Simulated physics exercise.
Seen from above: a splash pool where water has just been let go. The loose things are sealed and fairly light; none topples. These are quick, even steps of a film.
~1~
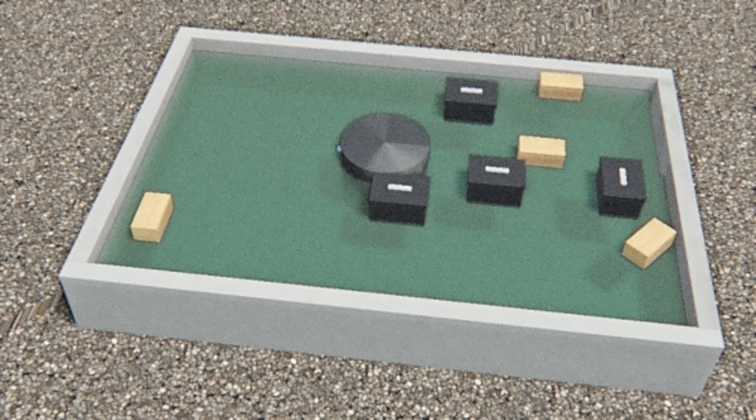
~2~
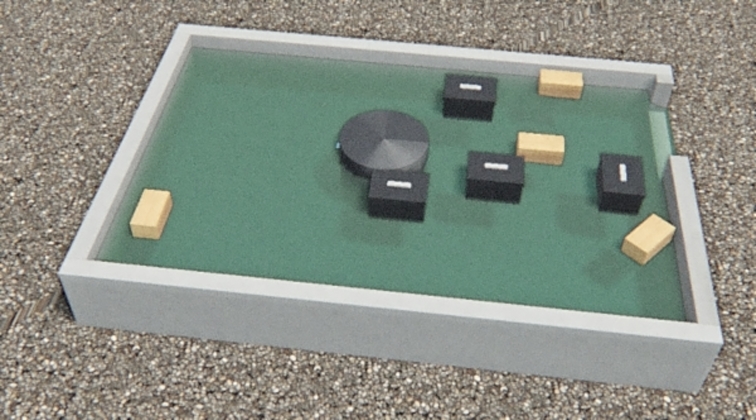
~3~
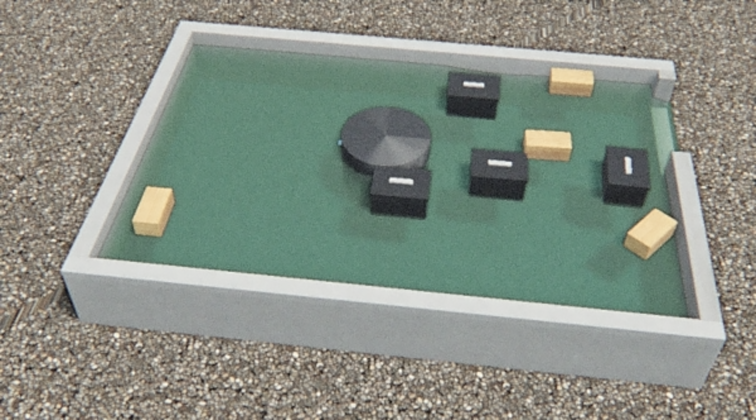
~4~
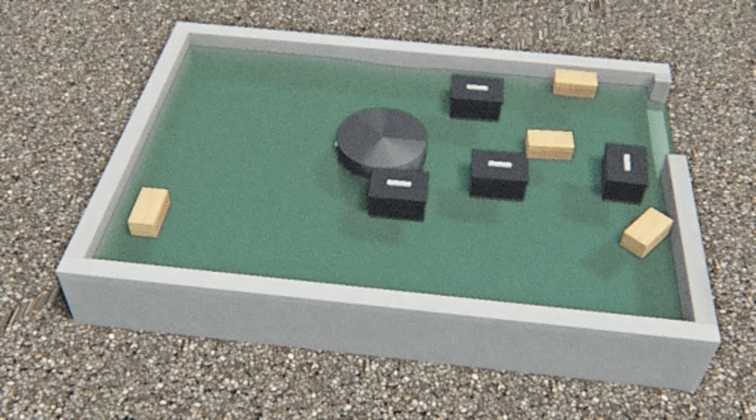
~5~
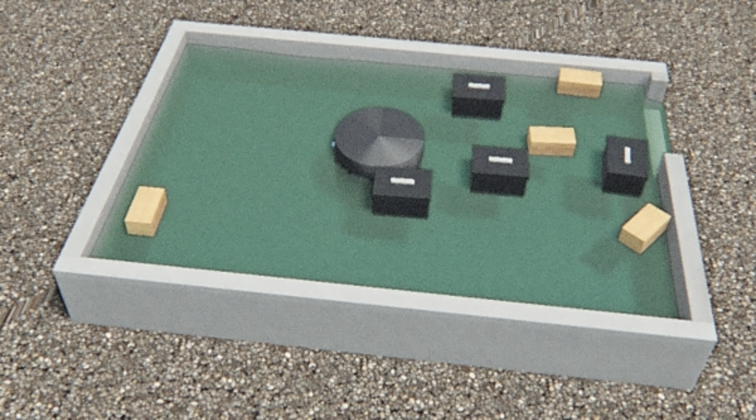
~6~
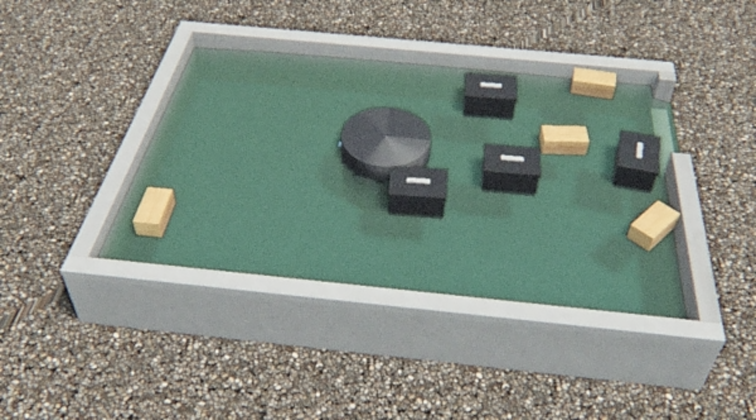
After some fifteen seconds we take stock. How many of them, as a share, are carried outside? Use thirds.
It is one to two thirds.
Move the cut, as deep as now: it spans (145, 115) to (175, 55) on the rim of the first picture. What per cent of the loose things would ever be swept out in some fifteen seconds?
About 0 per cent.
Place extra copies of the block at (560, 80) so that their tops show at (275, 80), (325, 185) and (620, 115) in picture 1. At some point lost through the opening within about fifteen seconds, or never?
As listed: Inside, no, yes.
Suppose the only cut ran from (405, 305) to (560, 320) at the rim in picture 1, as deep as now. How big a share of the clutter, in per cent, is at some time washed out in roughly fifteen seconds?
Near 0 in a hundred.
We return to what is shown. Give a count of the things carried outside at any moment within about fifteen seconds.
The number is 3.
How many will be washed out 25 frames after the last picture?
The number is 3.
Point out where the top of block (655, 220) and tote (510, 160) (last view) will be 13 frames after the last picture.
At about (652, 193) and (558, 148).
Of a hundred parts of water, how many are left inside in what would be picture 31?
Close to 80 %.
A moment on, 0 of 8 are out; 8 afloat.
Next, 2 of 8 are out; 6 afloat.
Later, 3 of 8 are out; 5 afloat.
In the end, 3 of 8 are out; 5 afloat.
